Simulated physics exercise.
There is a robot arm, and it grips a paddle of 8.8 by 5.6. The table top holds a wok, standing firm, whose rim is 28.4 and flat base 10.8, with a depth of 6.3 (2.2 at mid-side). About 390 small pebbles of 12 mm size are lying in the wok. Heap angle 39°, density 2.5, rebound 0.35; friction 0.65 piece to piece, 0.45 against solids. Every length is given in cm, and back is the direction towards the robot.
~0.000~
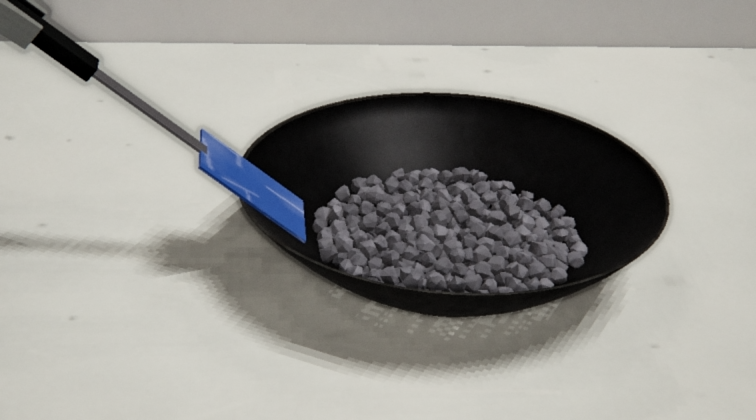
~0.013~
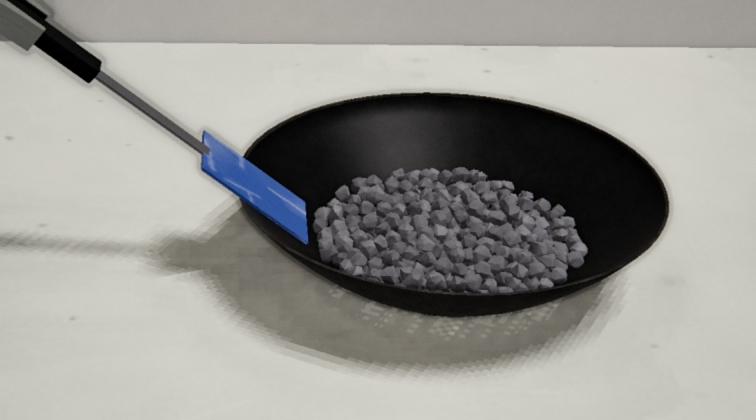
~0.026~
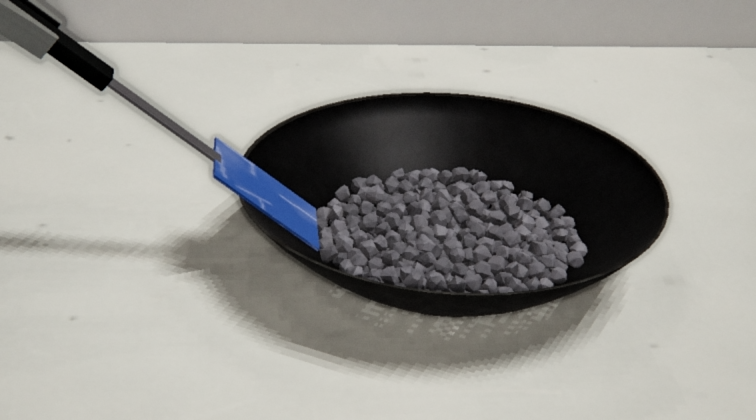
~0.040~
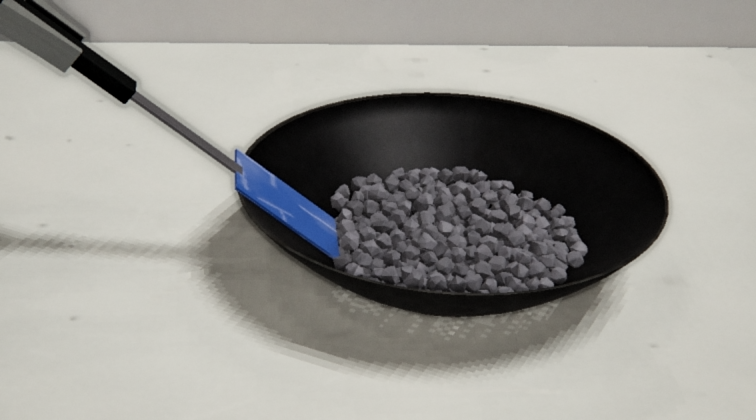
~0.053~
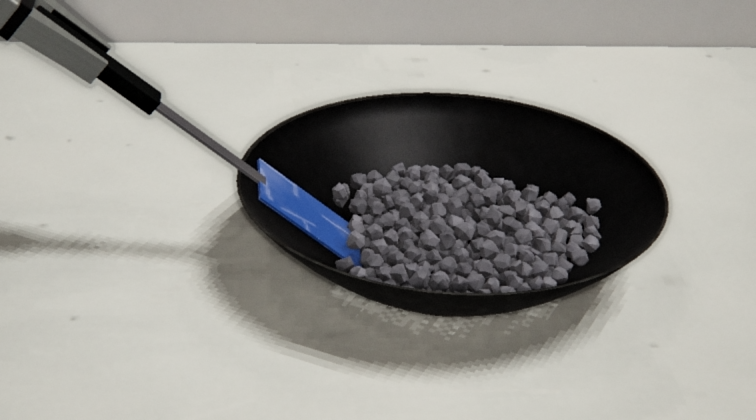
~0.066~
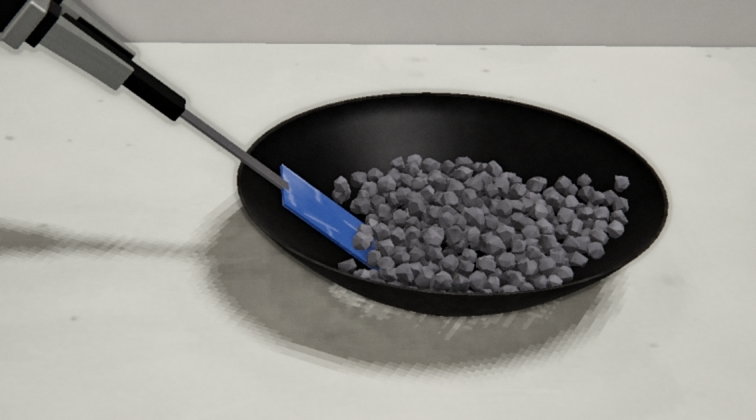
In a black wok, a robot arm's blue paddle pushes grey pebbles to the right.
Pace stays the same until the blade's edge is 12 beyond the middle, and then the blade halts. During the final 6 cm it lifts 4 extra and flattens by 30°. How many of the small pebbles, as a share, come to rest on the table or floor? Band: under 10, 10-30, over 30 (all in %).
Over 30 %.
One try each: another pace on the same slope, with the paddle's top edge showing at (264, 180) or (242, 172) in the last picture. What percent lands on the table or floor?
Try one roughly 35 per cent; try two roughly 25 per cent.
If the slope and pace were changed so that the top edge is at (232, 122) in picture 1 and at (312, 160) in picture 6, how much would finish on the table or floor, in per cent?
Roughly 40 percent ends up there.
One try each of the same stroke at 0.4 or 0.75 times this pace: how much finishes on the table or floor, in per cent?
Some 30 and 30 per cent.
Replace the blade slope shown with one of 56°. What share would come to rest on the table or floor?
Then roughly 40 percent.
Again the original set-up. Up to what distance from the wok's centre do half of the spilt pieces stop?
Some 38 cm.
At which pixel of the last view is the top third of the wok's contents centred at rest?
Centre: Roughly (509, 226).
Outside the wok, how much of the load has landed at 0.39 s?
It is near 20 percent.
After 0.12 s, sloping 39°, highest piece 11 above the table; 383 in the wok, 9 on the blade or in flight.
After 0.16 s, sloping 34°, highest piece 13 above the table; 369 in the wok, 23 on the blade or in flight.
After 0.39 s, sloping 9°, highest piece 24 above the table; 237 in the wok, 76 on the table or floor, 79 on the blade or in flight.
After 1.44 s, sloping 9°, highest piece 7 above the table; 237 in the wok, 155 on the table or floor.
At rest, 237 in the wok, 155 on the table or floor. That is 40 % on the table or floor.
